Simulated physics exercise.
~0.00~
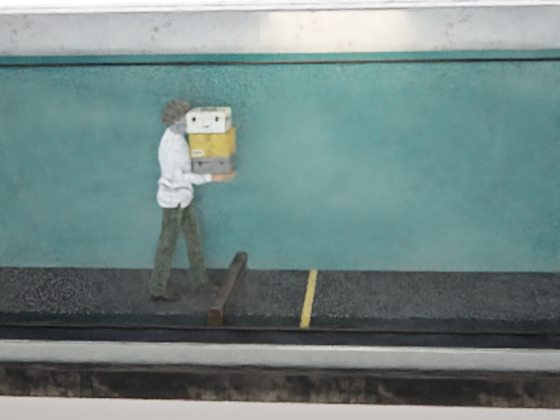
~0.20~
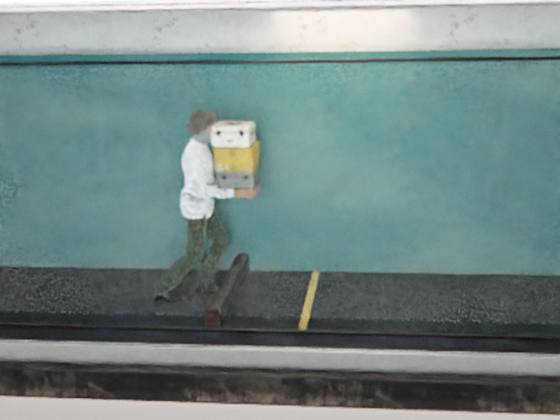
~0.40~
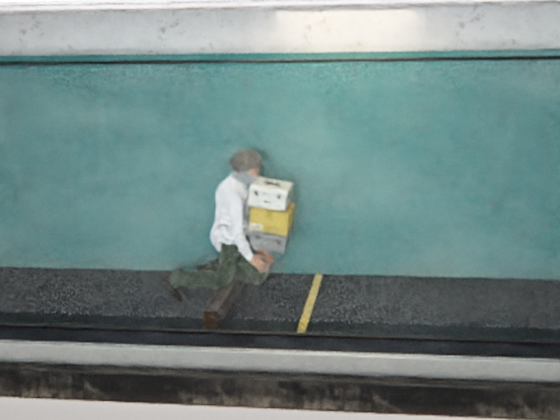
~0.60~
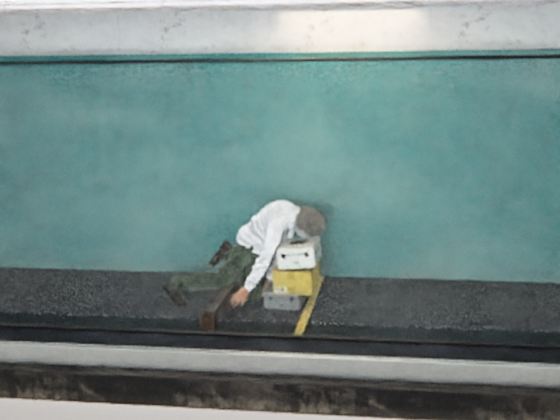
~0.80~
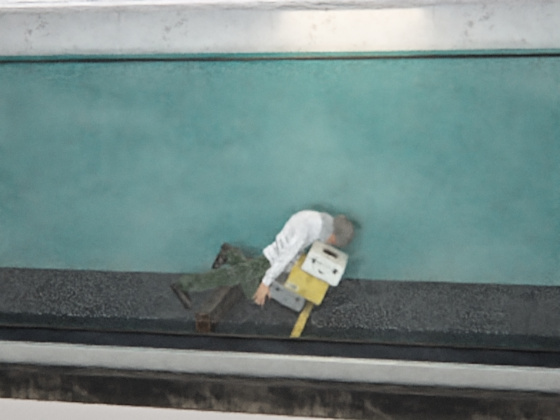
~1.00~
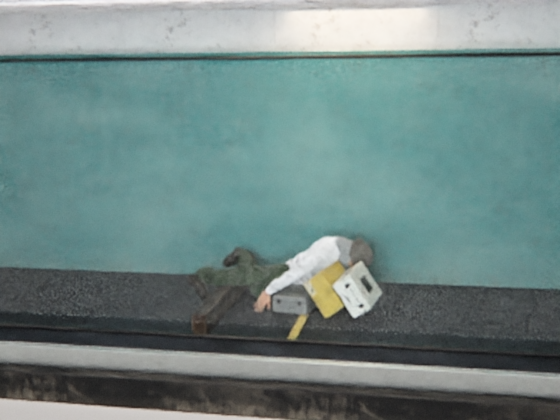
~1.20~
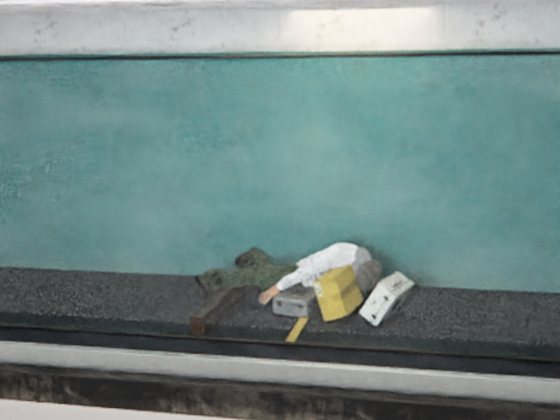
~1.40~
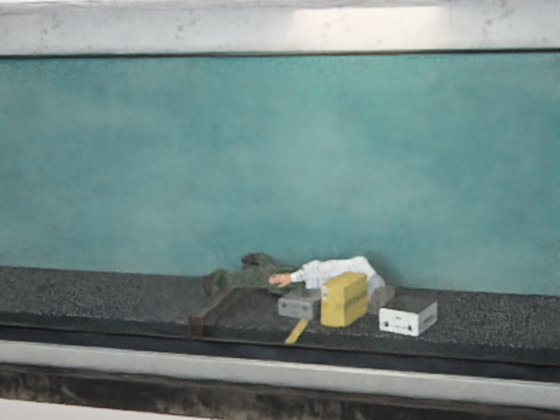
A traveller in a white shirt and green trousers carries a stack of three boxes, white over yellow over grey, along a dark floor before a teal wall, seen from the side. Walking right, the figure meets a low brown rail short of a yellow line and pitches forward over it, bringing the stack down. The grey box lands near the line, while the yellow and white ones tip and tumble rightward. The traveller ends lying flat behind the boxes, head past the line, with the yellow box on its side and the white one farthest right, upside down.
